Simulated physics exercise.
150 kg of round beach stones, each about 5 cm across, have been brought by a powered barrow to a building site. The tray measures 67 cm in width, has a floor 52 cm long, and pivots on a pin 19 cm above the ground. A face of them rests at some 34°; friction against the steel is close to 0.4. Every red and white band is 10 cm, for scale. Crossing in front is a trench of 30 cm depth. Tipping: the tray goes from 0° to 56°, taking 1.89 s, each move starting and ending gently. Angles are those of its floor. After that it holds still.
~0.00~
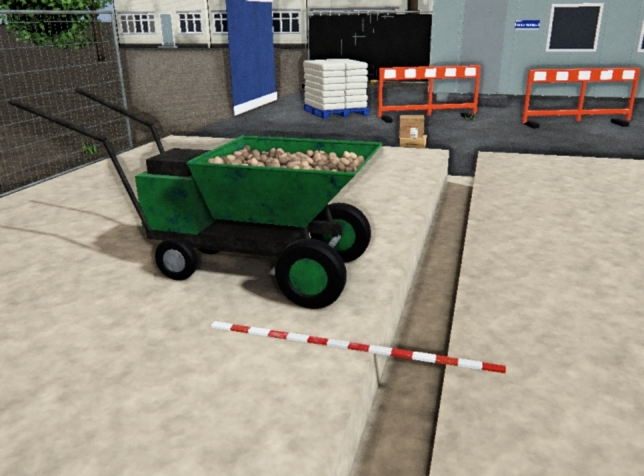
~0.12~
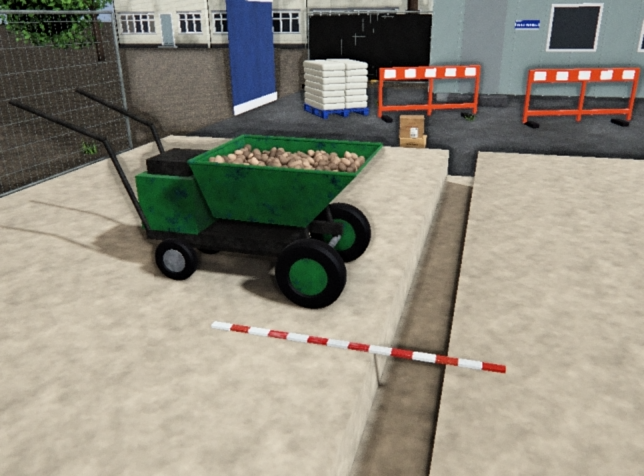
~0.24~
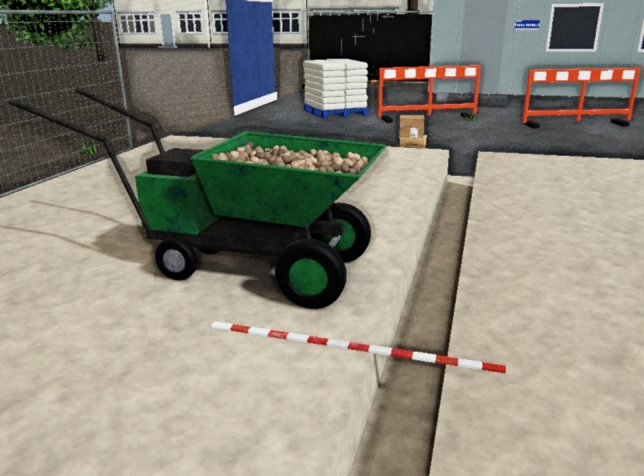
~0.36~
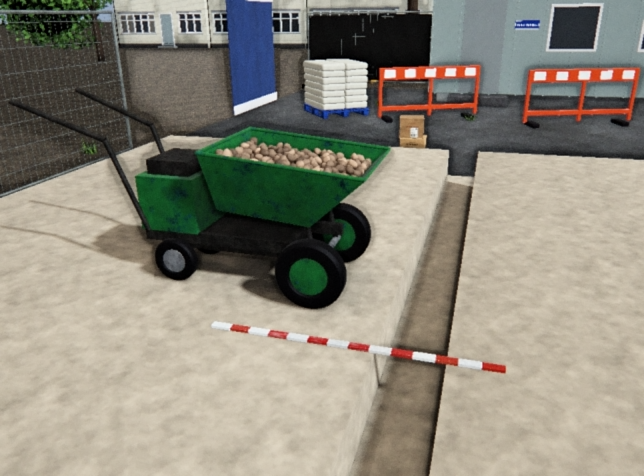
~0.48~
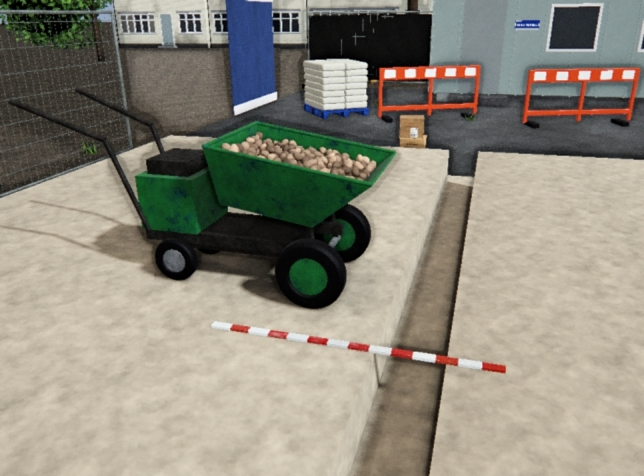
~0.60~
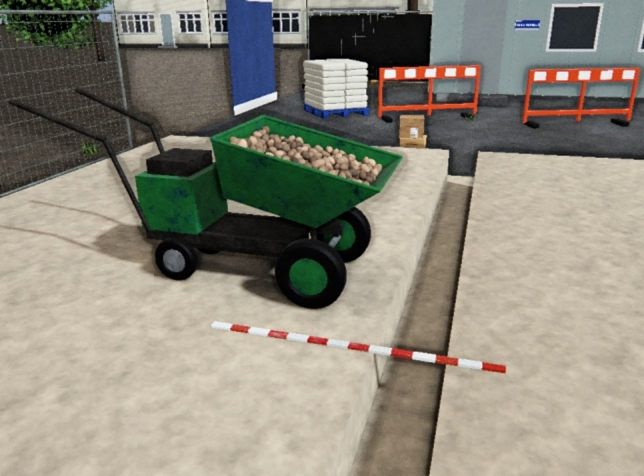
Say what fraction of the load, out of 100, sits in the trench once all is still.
About 48 out of 100.
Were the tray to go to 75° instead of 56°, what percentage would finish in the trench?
Roughly 45% would end there.
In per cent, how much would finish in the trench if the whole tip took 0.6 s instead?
It would come to roughly 30 per cent.
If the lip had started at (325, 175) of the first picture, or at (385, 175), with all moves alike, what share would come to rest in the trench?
70 %, then 20 %.
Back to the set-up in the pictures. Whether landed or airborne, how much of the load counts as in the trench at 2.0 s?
Some 10 per cent.
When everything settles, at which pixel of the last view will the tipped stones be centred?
I'd point somewhere around (450, 321).
After 1.4 s the floor is at 47°; 100 % in the tray; the foremost stones are at (427, 230).
After 2.0 s the floor is at 56°; 72 % in the tray, 10 % in the trench, 18 % past the trench; the foremost stones are at (513, 304).
After 2.3 s the floor is at 56°; 47 % in the tray, 17 % in the trench, 36 % past the trench; the foremost stones are at (584, 320).
After 4.3 s the floor is at 56°; 14 % in the tray, 48 % in the trench, 39 % past the trench; the foremost stones are at (630, 318).
